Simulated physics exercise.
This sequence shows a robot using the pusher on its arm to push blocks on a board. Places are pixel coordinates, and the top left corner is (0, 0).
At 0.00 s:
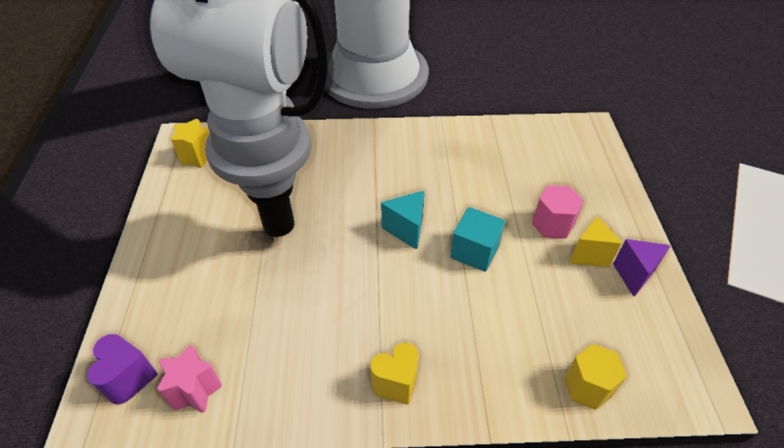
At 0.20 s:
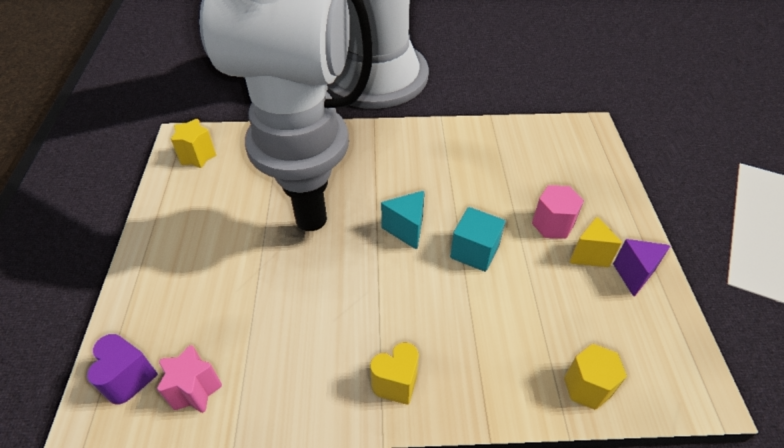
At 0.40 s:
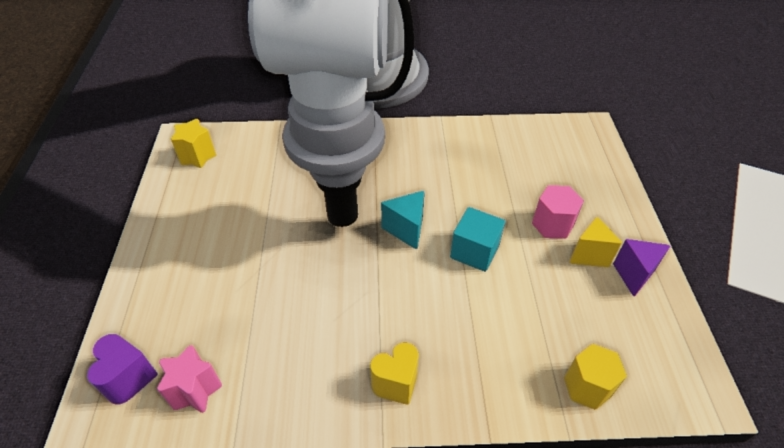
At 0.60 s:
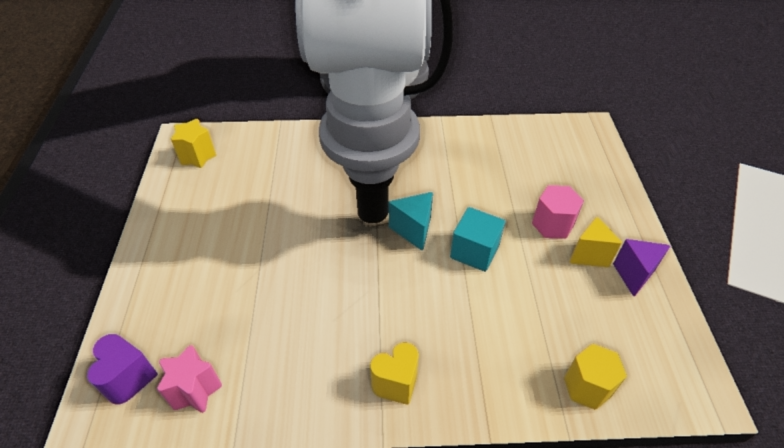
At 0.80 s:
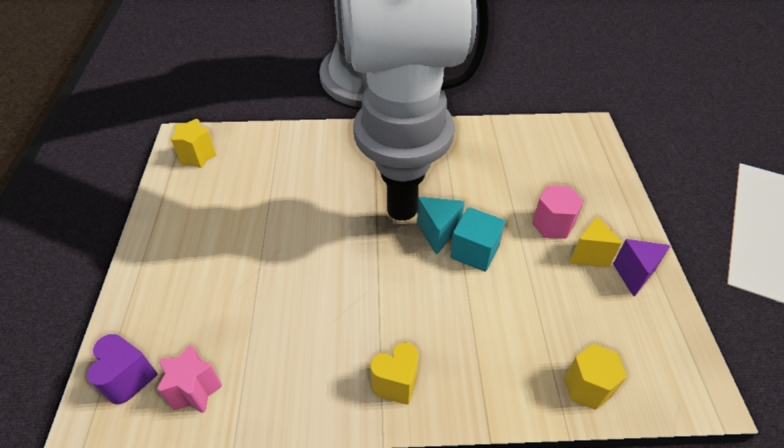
On a wooden board, a robot arm sliding its black pusher right and nudging a turquoise triangular block against a turquoise four-sided block.
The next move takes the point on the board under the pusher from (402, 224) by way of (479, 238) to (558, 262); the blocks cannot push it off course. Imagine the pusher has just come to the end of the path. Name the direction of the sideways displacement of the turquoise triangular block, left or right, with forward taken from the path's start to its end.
Out to the left.
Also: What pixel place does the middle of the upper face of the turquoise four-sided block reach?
The answer is (526, 256).
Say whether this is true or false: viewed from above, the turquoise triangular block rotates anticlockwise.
Answer: True.
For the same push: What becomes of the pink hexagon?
Its place changes.
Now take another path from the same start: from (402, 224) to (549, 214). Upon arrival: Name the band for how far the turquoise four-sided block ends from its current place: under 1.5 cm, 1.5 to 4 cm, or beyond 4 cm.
Travels 1.5 to 4 cm.
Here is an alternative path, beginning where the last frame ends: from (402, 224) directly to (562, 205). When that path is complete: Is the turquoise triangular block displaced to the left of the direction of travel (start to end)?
No, I don't think so.
On the path given first. One third of the way, pusher (456, 217); turquoise triangular block (489, 203), turned 35° clockwise; turquoise four-sided block (496, 230), turned 45° clockwise.
Two thirds of the way, pusher (509, 232); turquoise triangular block (532, 206), turned 15° anticlockwise; turquoise four-sided block (521, 251), turned 65° clockwise; pink hexagon (570, 194), turned 20° clockwise.
At the end, pusher (563, 248); turquoise triangular block (541, 205), turned 45° anticlockwise; turquoise four-sided block (526, 256), turned 85° clockwise; pink hexagon (570, 193), turned 25° clockwise; yellow triangular block still.
